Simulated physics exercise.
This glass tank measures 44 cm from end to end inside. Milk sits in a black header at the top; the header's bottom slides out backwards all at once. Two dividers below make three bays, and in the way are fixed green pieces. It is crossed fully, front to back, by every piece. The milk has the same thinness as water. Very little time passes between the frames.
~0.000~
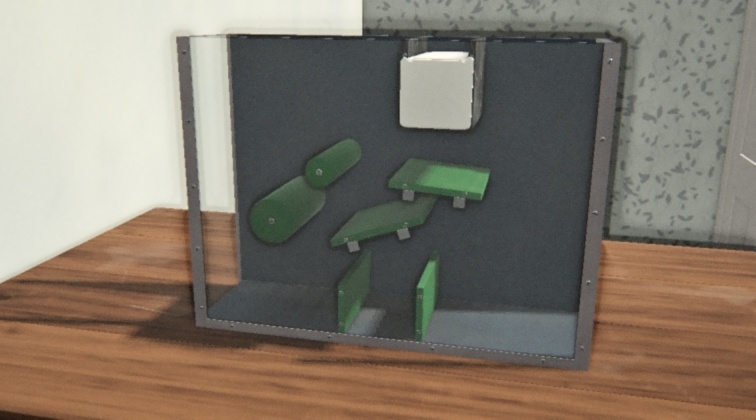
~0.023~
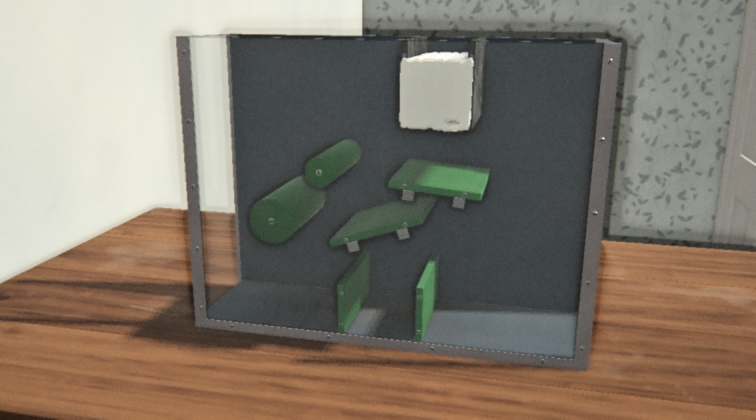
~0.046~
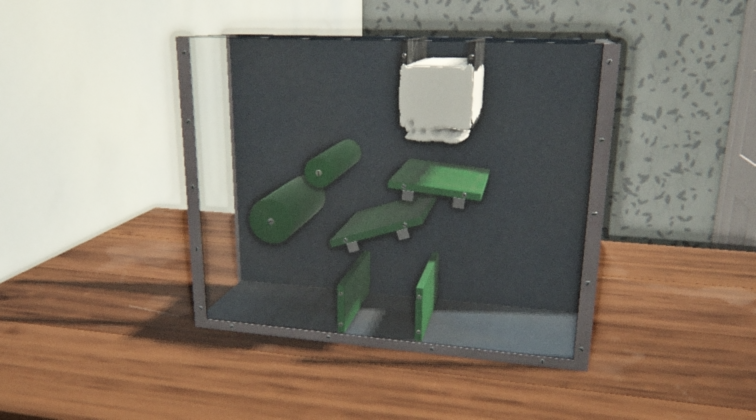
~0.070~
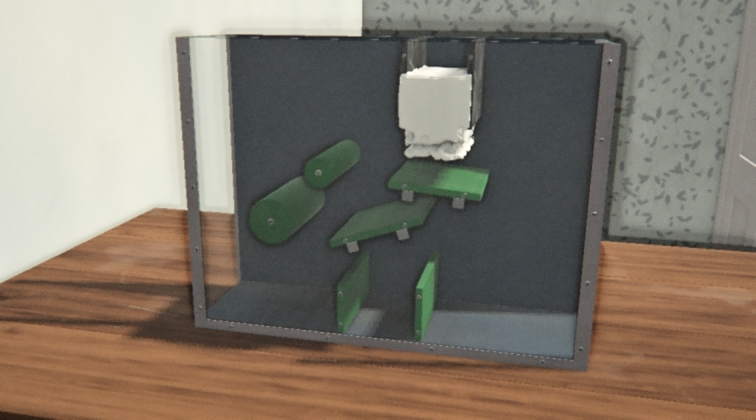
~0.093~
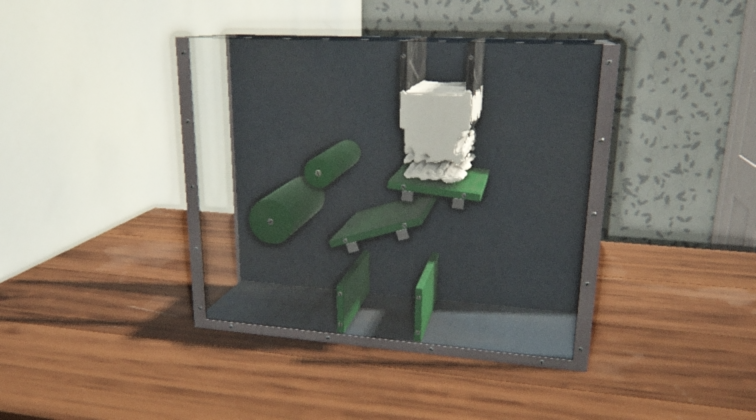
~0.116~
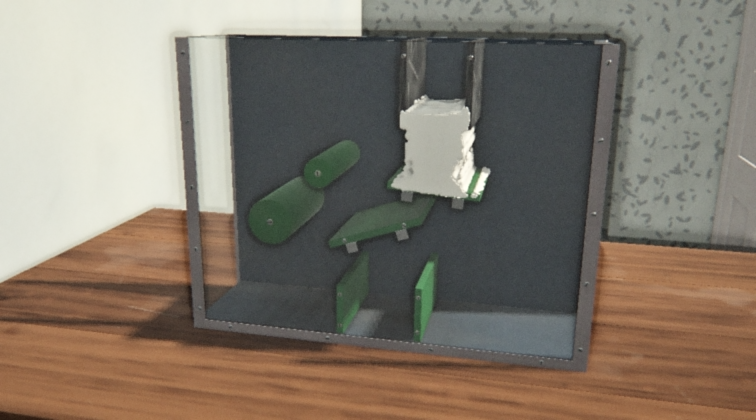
On a wooden tabletop against a pale wall and a speckled grey panel, a clear-fronted, metal-edged case is seen from the front and slightly above. Inside, white milk sits in a dark header at the top, above two green rounded pieces at left, two slanting green slabs and two upright green dividers. The milk drops in a block, its lower edge turning ragged, and spreads over the upper slab while the camera stays still.
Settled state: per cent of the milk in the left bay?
Roughly 40 out of 100.
After 0.21 s 100 per cent has yet to come down; below, left 0, middle 0, right 0.
After 0.35 s 51 per cent has yet to come down; below, left 21, middle 0, right 28.
After 0.68 s 8 per cent has yet to come down; below, left 38, middle 0, right 54.
In the end the left bay holds 39, the middle 0 and the right 61 per cent.
